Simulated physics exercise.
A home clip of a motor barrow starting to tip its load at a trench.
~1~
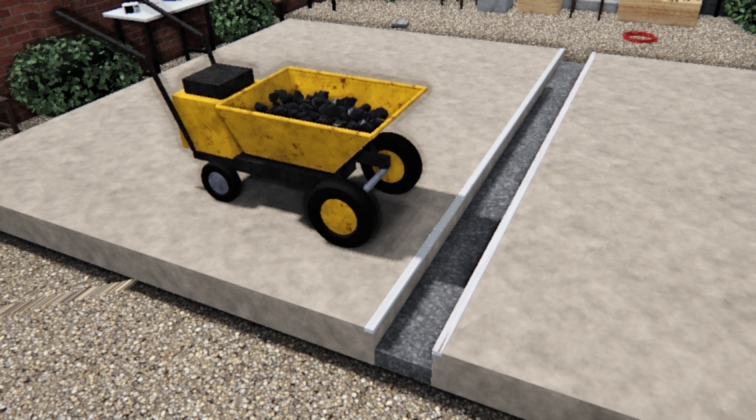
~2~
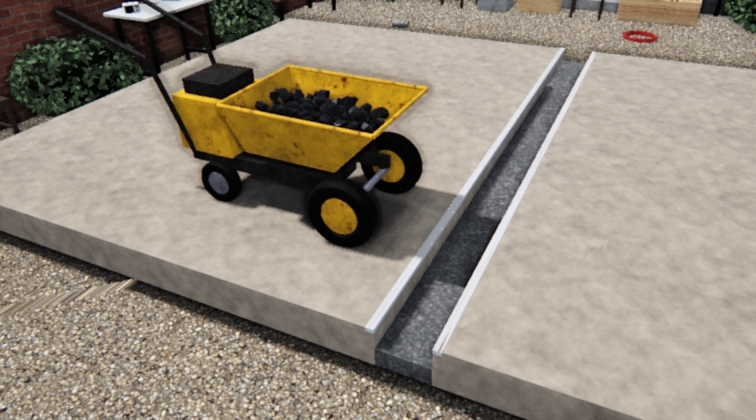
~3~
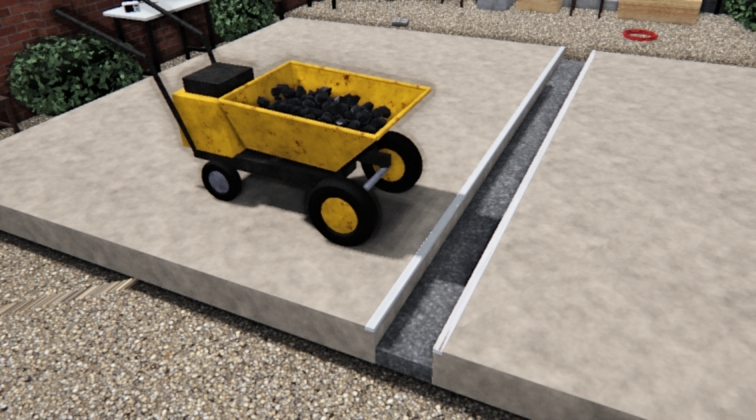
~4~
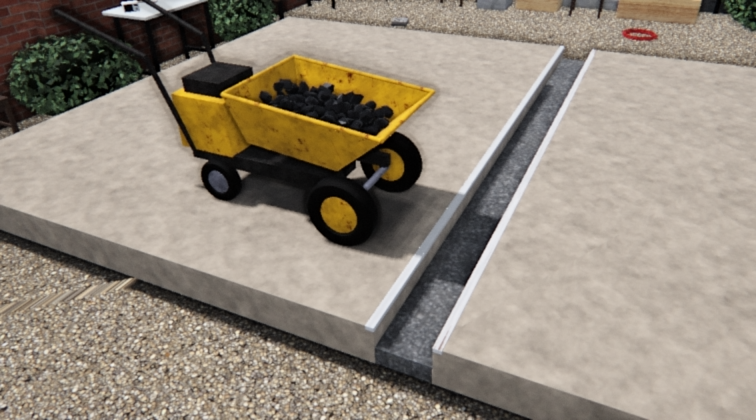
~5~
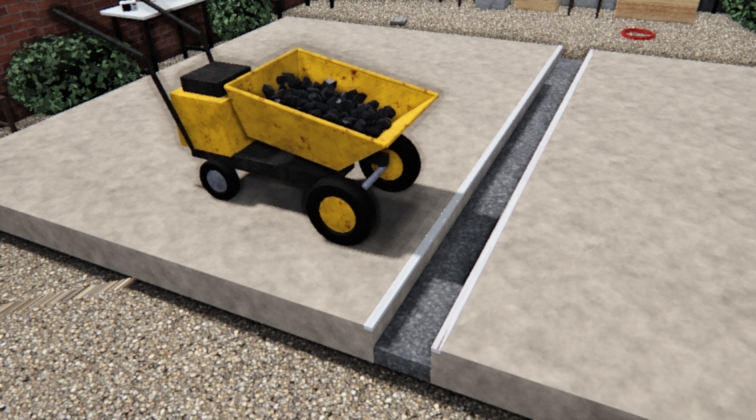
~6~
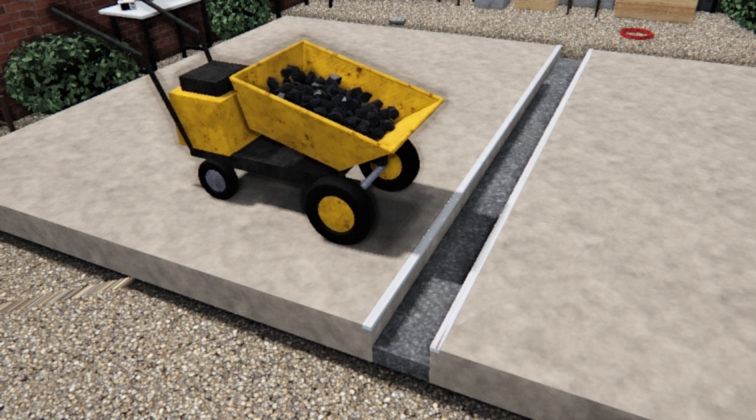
A yellow motor barrow loaded with black lumps of coal stands on a pale concrete slab, seen from above at an angle in a gravelled yard. A narrow, dark trench with light edging runs to its right, with green bushes and a brick wall at upper left. The yellow skip slowly tilts slightly rightward, its rear rising, while the wheels and view stay almost still.
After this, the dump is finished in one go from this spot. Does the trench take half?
In the trench: The larger part.
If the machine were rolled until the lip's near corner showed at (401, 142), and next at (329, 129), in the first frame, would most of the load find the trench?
In turn: Below a half; more than half.
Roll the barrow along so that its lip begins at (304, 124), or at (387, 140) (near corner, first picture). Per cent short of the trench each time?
About 40 and 0 per cent.
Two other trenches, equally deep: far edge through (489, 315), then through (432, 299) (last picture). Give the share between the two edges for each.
In turn 100 and 20 in a hundred.
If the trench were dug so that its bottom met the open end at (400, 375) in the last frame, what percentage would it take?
Near 70 %.
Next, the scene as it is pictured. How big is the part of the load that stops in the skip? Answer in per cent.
It comes to 5 per cent or so.
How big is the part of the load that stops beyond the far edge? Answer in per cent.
Roughly 25 in a hundred.
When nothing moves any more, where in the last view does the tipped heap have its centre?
Close to (472, 241).
Just after the last frame, skip tipped steeply; every one in the skip.
A moment on, skip tipped steeply; the larger part in the skip; about a tenth in or heaped over the trench; just a few beyond it; just a few falling.
Further on, skip tipped right over; about a tenth in the skip; roughly two thirds in or heaped over the trench; roughly a quarter beyond it.
When it is over, skip tipped right over; about a tenth in the skip; roughly two thirds in or heaped over the trench; roughly a quarter beyond it.
